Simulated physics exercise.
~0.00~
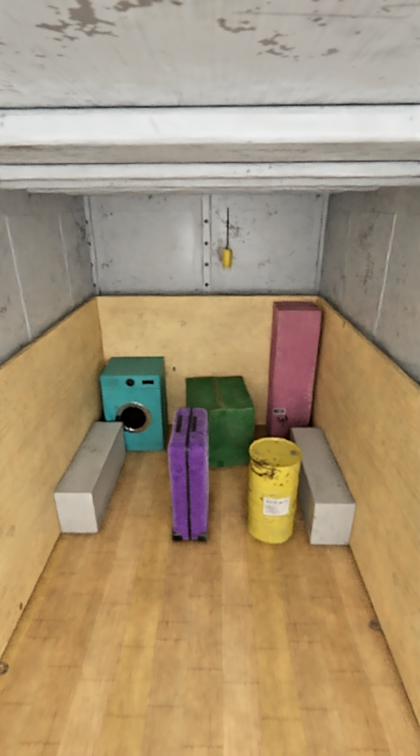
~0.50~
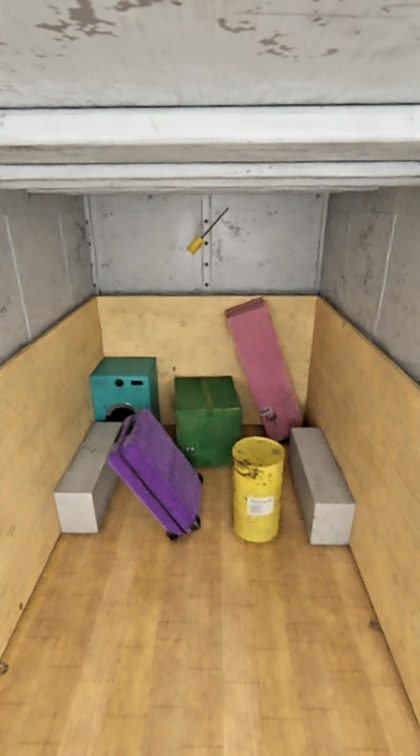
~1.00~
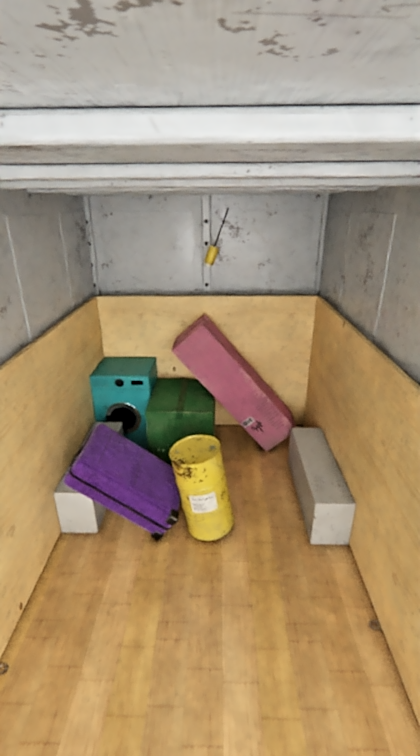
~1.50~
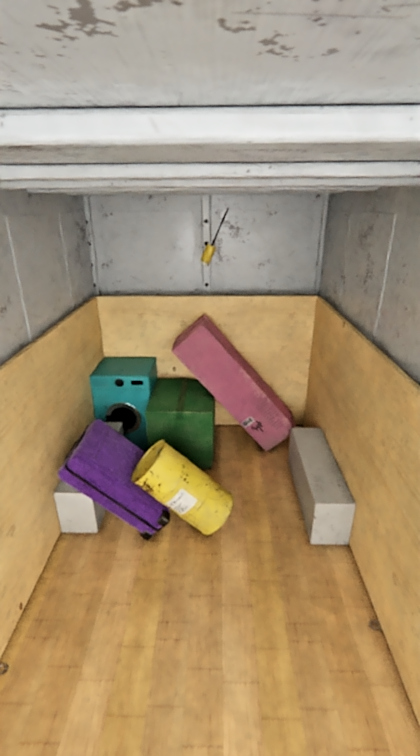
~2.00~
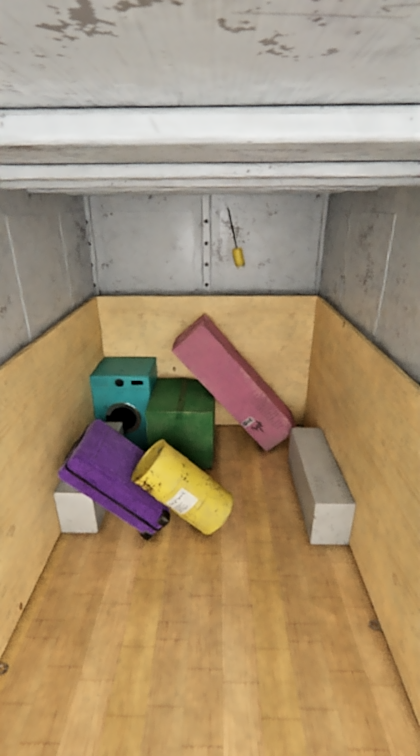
The tall pink box, the purple case and then the yellow drum tipped over to the left in the back of a van while the green box slid left, and all three ended up slanted and still beside the upright turquoise appliance.
